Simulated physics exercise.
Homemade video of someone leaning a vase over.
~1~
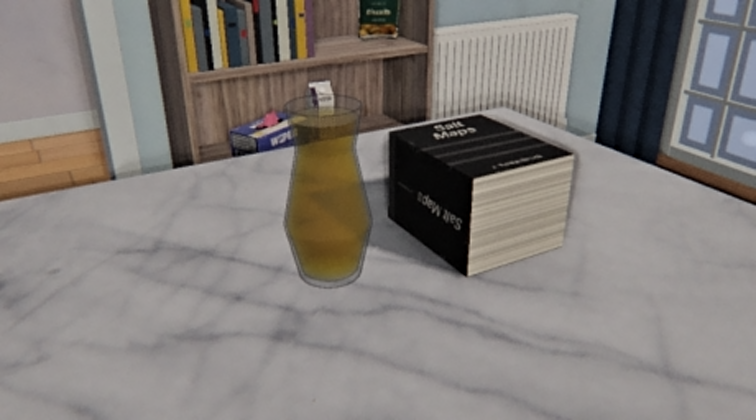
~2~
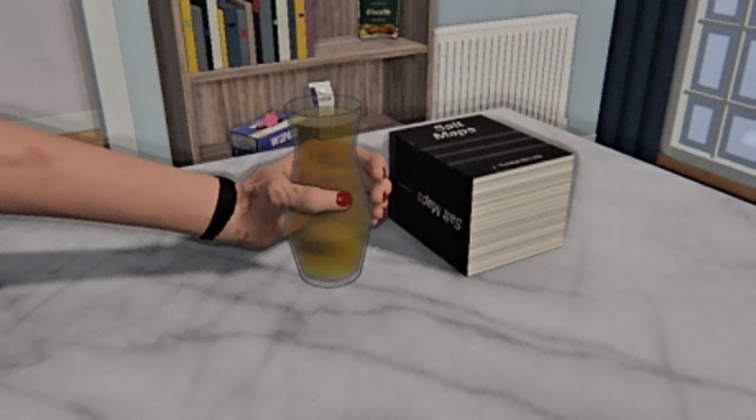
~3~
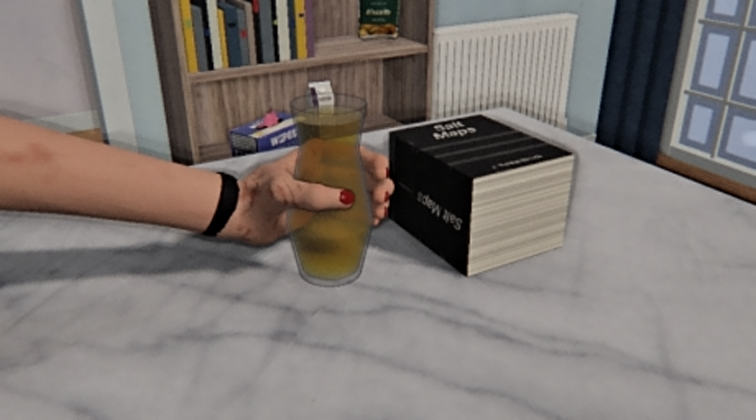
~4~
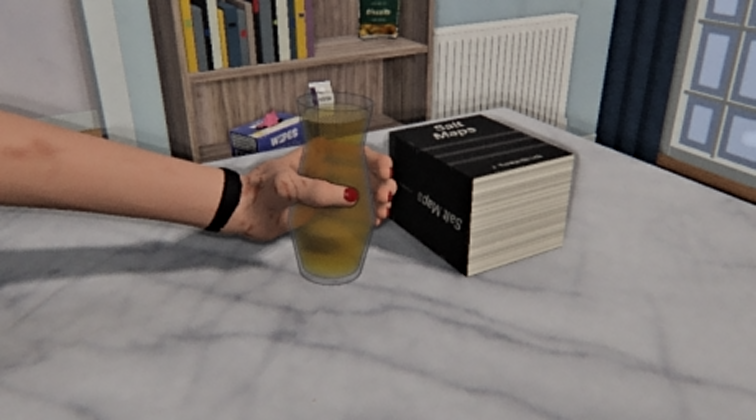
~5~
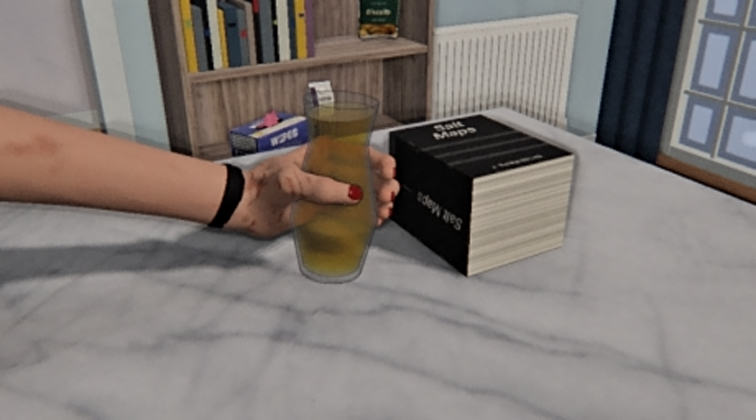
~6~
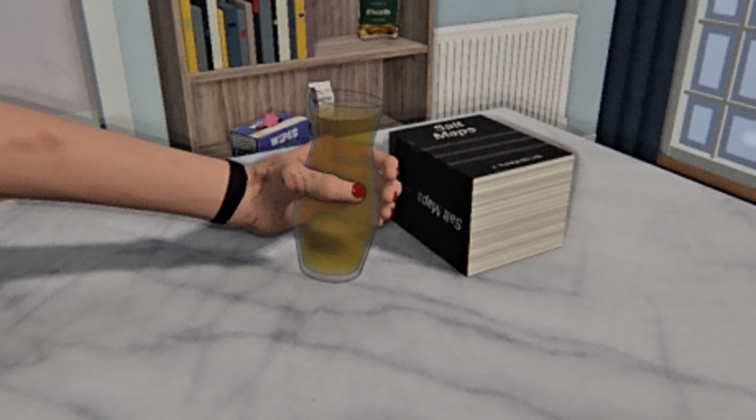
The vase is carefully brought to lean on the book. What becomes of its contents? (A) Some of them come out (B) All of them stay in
A.
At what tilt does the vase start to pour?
Somewhere near 25 degrees from upright.
Soon after, the vase leans by about 20°; nothing has left it.
Later, the vase leans by about 35°; some has gone over its rim; nearly all of the apple juice is inside.
In the end, the vase leans by about 40°, against the book; some has gone over its rim; nearly all of the apple juice is inside.
